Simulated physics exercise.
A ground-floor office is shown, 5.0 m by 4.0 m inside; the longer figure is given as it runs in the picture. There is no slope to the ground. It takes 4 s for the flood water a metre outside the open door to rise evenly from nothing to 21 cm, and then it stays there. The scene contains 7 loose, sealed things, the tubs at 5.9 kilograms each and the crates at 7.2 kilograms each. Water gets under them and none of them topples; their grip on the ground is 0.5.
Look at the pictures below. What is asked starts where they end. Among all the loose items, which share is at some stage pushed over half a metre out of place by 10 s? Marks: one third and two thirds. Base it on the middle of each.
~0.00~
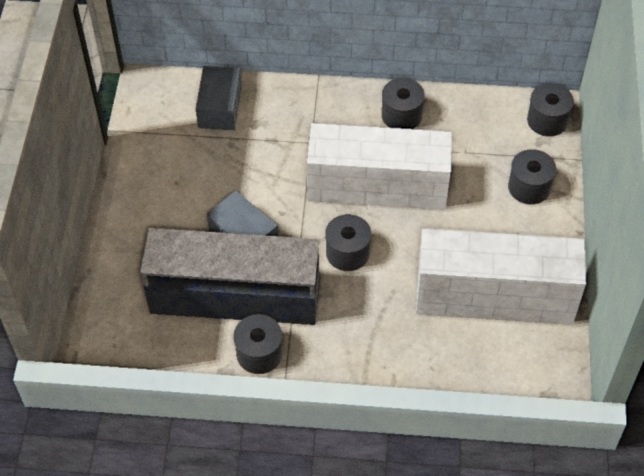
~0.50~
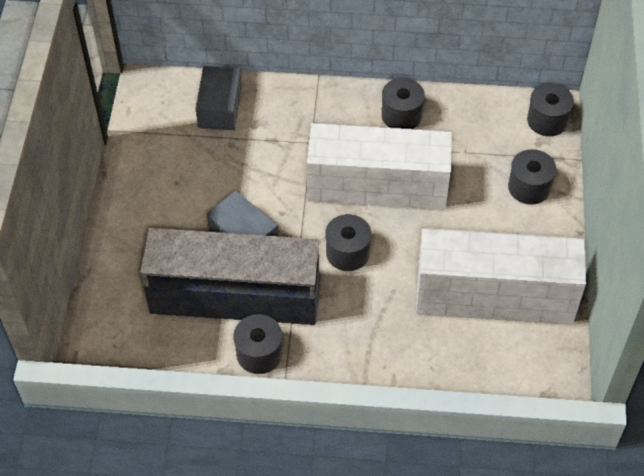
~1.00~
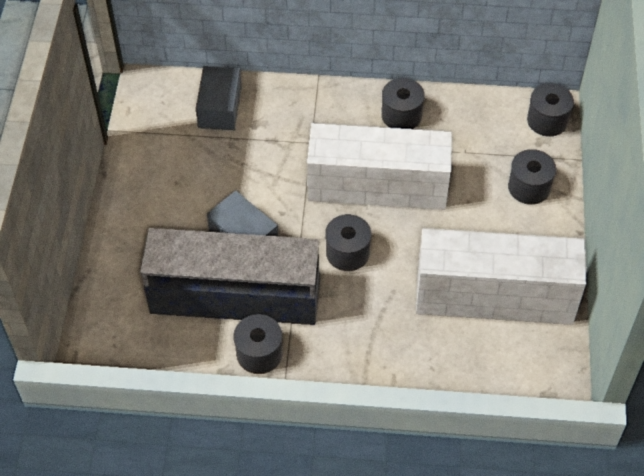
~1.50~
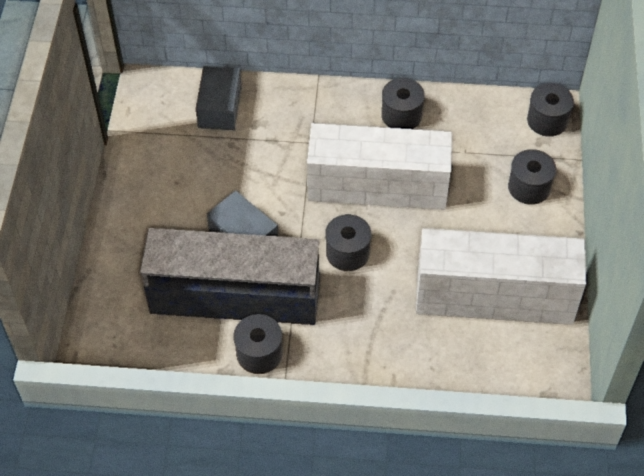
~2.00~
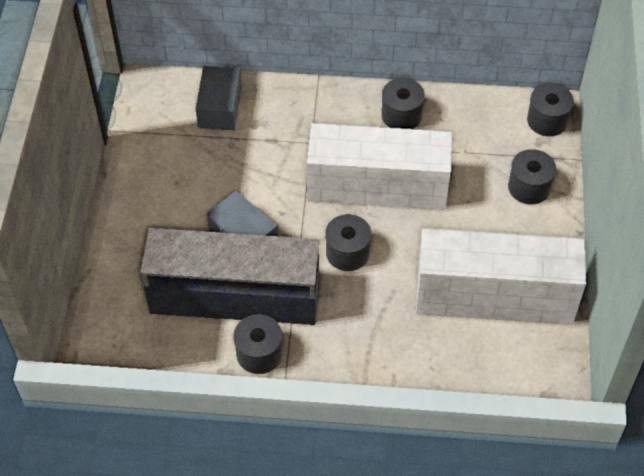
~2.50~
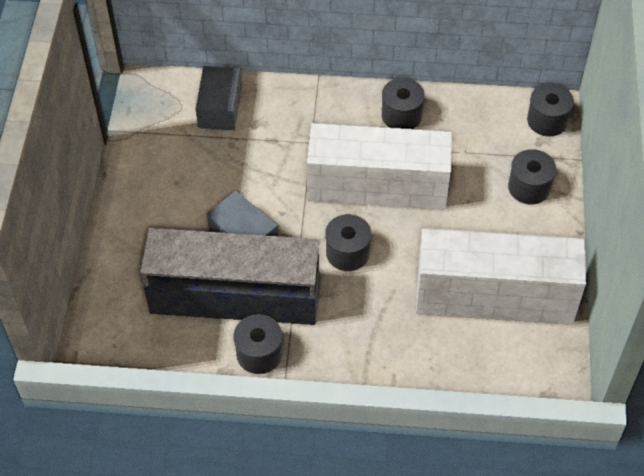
It is a large fraction, two thirds or more.
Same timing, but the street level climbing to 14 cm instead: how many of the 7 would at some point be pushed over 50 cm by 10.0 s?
Then it comes to 3.
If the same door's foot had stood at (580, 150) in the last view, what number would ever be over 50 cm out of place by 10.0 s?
So the tally would be 4.
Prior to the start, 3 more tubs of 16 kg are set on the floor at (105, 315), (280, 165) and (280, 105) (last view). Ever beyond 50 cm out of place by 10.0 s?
Order as given - inside the limit, inside the limit, above the limit.
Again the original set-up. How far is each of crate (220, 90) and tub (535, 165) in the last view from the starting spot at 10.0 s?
The first is 300 cm from its start, the second 80 cm.
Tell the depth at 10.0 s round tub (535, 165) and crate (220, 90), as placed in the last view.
First about 12 cm, second about 8 cm.
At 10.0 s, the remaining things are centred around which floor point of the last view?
Close to (400, 258).
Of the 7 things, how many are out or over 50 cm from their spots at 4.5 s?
Tally: 1.
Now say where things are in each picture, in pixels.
A tub at (403, 94) rests on the ground; a crate at (242, 219) rests on the ground; 0.0 m2 under water; 0 of 7 have shifted, in the first frame.
A tub at (403, 94), on the bottom; a crate at (242, 219) rests on the ground; 0.0 m2 under water; 0 of 7 have shifted, in the second frame.
A tub at (403, 94), on the bottom; a crate at (242, 219), on the bottom; 0.0 m2 under water; 0 of 7 have shifted, in the third frame.
A tub at (403, 94) rests on the ground; a crate at (242, 219) rests on the ground; water covers 0.0 m2; 0 of 7 have shifted, in the fourth frame.
A tub at (403, 94) rests on the ground; a crate at (242, 219), on the bottom; 0.0 m2 under water; 0 of 7 have shifted, in the fifth frame.
A tub at (403, 94) rests on the ground; a crate at (242, 219) rests on the ground; 0.4 m2 under water; 0 of 7 have shifted, in the sixth frame.
After 3.5 s 0 of 7 are over 50 cm from their spots; 0 afloat.
After 4.5 s 1 of 7 are over 50 cm from their spots; 0 afloat.
After 7.0 s 2 of 7 are over 50 cm from their spots; 4 afloat.
After 10.0 s 5 of 7 are over 50 cm from their spots, and 5 have been at some point; 6 afloat.
